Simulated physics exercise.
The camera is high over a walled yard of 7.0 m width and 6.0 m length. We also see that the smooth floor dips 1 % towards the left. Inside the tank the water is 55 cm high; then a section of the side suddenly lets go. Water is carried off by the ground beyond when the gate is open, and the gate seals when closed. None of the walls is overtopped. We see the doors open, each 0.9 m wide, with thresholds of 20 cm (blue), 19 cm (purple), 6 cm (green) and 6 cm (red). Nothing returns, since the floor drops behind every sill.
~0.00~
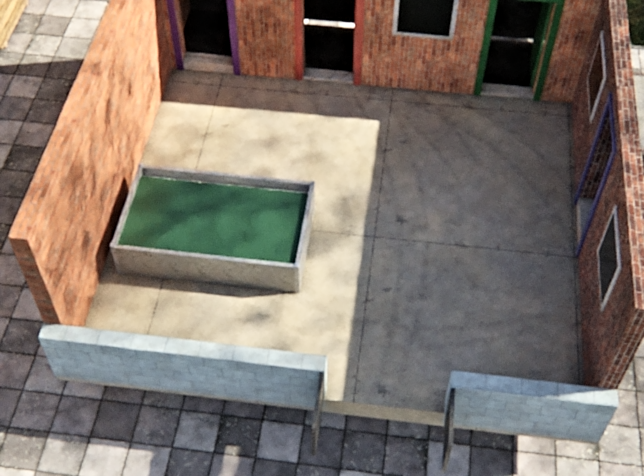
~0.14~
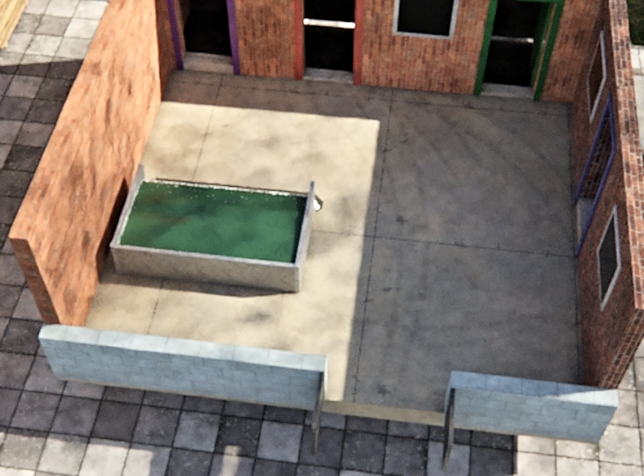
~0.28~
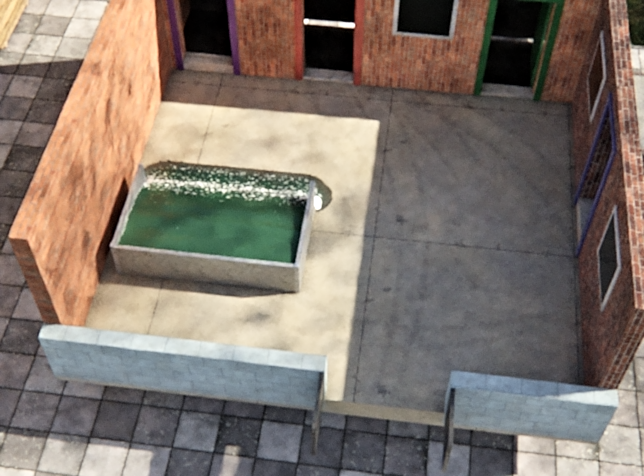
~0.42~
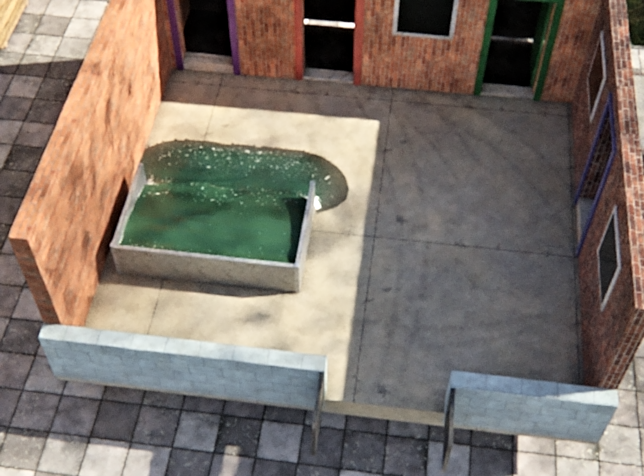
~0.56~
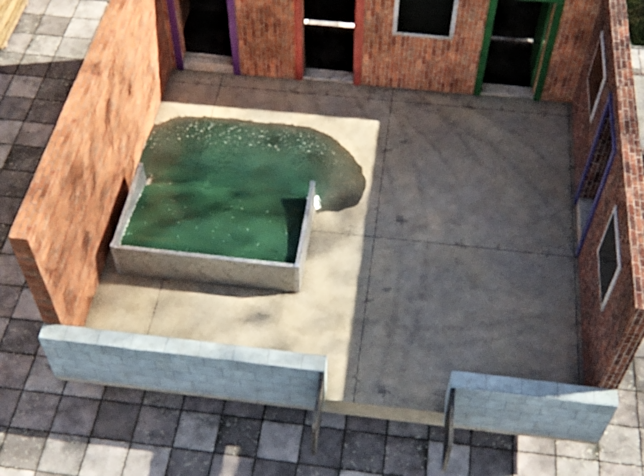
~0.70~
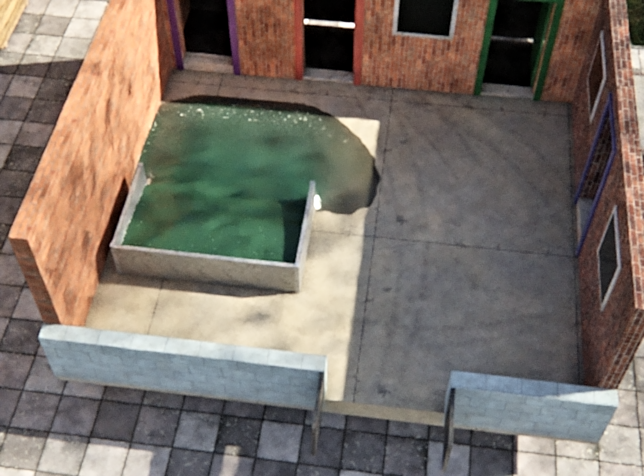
The footage shows a walled yard with a rectangular tank of green water, still at first, before its far side opens and water pours out with white froth, spreading across the pale floor toward the back wall and its doorways.
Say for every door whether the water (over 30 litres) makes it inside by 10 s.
At the end, the blue door never tops the limit; the purple door tops the limit; the green door never tops the limit; the red door tops the limit.
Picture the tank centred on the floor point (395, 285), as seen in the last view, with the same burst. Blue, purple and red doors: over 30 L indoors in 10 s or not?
Against that limit: Blue not over, purple below, red past it.
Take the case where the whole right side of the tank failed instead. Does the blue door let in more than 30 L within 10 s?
Then: Blue under.
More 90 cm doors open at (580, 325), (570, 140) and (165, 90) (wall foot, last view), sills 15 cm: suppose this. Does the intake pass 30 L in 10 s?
Well, the first is on the low side, the second is on the low side, and the third is on the high side.
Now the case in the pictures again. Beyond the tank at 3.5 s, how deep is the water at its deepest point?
Around 22 centimetres deep.
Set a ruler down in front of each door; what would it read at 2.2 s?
You'd get blue at 0 cm, purple at 38 cm, green at 0 cm, and red at 23 cm.
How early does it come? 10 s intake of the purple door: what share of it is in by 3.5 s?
About 95 per cent.
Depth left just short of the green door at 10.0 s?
Looks like about 4.5 cm at that spot.
After 1.4 s water covers 30 % of the floor and is deepest (38 cm) near (171, 75); blue door not reached, purple door 31 cm at the sill, 5 L in, green door not reached, red door 15 cm at the sill, 17 L in.
After 2.2 s water covers 35 % of the floor and is deepest (39 cm) near (171, 75); blue door not reached, purple door 38 cm at the sill, 67 L in, green door not reached, red door 23 cm at the sill, 94 L in.
After 3.5 s water covers 40 % of the floor and is deepest (22 cm) near (168, 82); blue door not reached, purple door 21 cm at the sill, 133 L in, green door 5 cm at the sill, 0 L in, red door 15 cm at the sill, 176 L in.
After 6.0 s water covers 65 % of the floor and is deepest (12 cm) near (553, 131); blue door 6 cm at the sill, 0 L in, purple door 8 cm at the sill, 136 L in, green door 4 cm at the sill, 0 L in, red door 7 cm at the sill, 213 L in.
After 10.0 s water covers 85 % of the floor and is deepest (10 cm) near (137, 173); blue door 4 cm at the sill, 0 L in, purple door 5 cm at the sill, 137 L in, green door 5 cm at the sill, 6 L in, red door 3 cm at the sill, 214 L in.
